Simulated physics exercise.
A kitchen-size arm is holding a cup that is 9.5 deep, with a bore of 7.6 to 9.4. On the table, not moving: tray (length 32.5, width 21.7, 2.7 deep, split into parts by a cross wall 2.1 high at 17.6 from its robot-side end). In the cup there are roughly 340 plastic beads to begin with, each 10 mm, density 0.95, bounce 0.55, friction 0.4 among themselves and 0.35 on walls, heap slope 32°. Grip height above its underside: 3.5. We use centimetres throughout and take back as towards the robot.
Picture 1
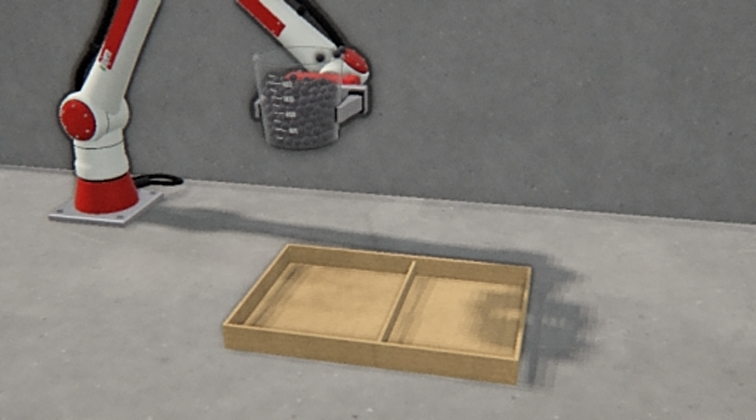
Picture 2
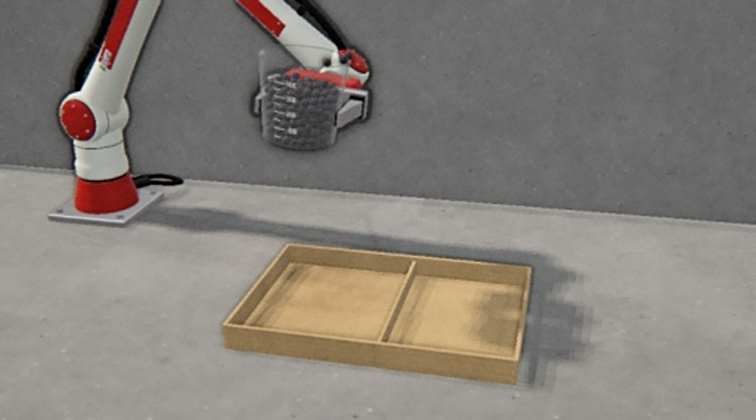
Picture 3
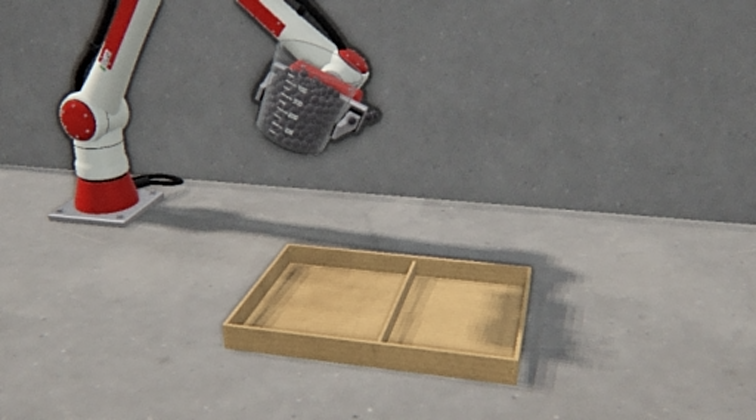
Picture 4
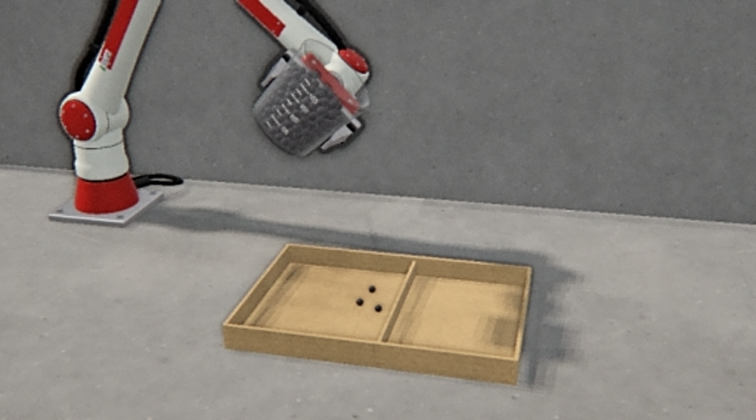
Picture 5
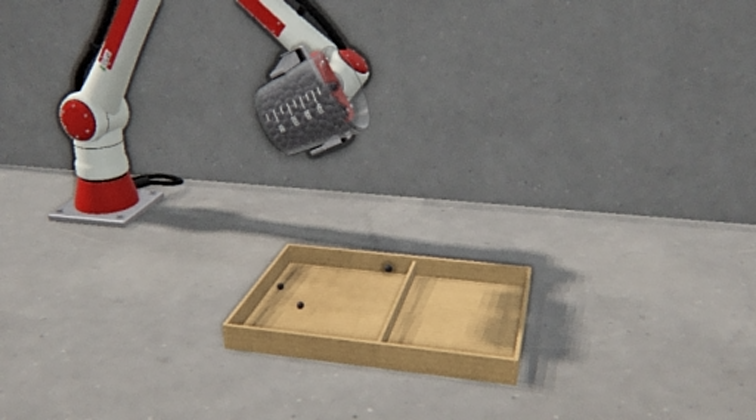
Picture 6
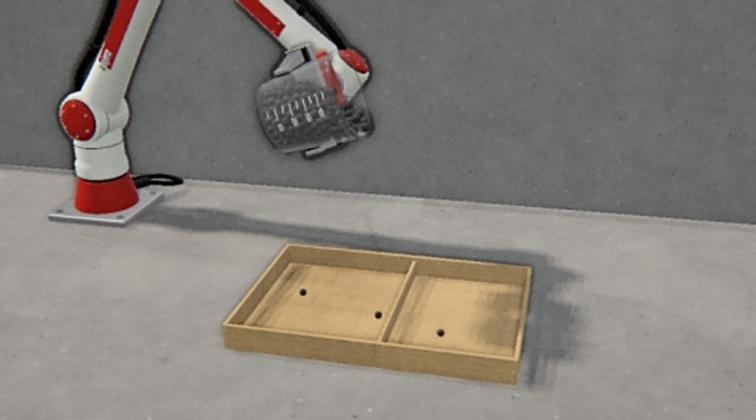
A red and white robot arm at upper left holds a clear cup packed with dark grey beads in a plain grey room, seen from slightly above by a still camera. Below it, a shallow tan tray with a cross wall sits motionless on the pale grey surface. The arm tips the cup steadily further over, and three dark beads drop and scatter, one ending up in the right section.
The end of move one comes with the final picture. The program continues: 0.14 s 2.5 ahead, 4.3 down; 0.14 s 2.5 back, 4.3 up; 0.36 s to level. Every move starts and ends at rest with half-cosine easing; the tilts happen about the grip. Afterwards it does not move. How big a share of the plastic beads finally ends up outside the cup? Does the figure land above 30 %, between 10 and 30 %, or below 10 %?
The figure lands below 10 %.
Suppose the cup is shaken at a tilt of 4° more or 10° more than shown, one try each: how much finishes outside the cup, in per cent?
First try near 10 %, second near 20 %.
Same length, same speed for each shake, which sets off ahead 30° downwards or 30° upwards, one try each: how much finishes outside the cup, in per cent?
It comes to around 20 per cent on the first try and around 45 per cent on the second.
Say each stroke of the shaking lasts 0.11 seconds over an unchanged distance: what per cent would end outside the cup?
Roughly 10 percent then.
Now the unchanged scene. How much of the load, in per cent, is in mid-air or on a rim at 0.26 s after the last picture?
3 %.
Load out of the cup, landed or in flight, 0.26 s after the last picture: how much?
About 5 per cent by then.
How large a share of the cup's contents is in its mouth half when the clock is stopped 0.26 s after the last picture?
Estimate: Around 40 %.
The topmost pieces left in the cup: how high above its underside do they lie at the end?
Around 8.0 cm above the underside.
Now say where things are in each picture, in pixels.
The first frame shows cup middle at (300, 99), level; upper third of the load around (300, 92), from x 265 to 340, top at y 50; 344 in the cup.
The second frame shows cup middle at (302, 99), tilted 7° forward; upper third of the load around (300, 93), from x 270 to 350, top at y 55.
The third frame shows cup middle at (305, 101), tilted 24° forward; upper third of the load around (298, 93), from x 265 to 375, top at y 70; 341 in the cup, 3 in flight or on a rim.
The fourth frame shows cup middle at (308, 103), tilted 46° forward; upper third of the load around (298, 93), from x 265 to 380, top at y 70; 341 in the cup, 3 in the robot-side part.
The fifth frame shows cup middle at (310, 106), tilted 63° forward; upper third of the load around (298, 94), from x 265 to 390, top at y 75; 341 in the cup, 2 in the robot-side part, 1 in flight or on a rim.
The sixth frame shows cup middle at (311, 107), tilted 70° forward; upper third of the load around (295, 98), from x 265 to 440, top at y 85; 341 in the cup, 2 in the robot-side part, 1 in the far-side part.
Then, 0.26 s after the last picture, tilted 70° forward, highest piece 27 above the table; 331 in the cup, 2 in the robot-side part, 2 in the far-side part, 9 in flight or on a rim.
Then, 0.51 s after the last picture, tilted 20° forward, highest piece 30 above the table; 322 in the cup, 12 in the far-side part, 10 in the robot-side part.
Then, 0.84 s after the last picture, level, highest piece 30 above the table; 322 in the cup, 13 in the far-side part, 9 in the robot-side part.
Then, 1.89 s after the last picture, level, highest piece 30 above the table; 322 in the cup, 13 in the far-side part, 9 in the robot-side part.
Final count, 322 in the cup, 13 in the far-side part, 9 in the robot-side part. That is 6 % outside the cup.
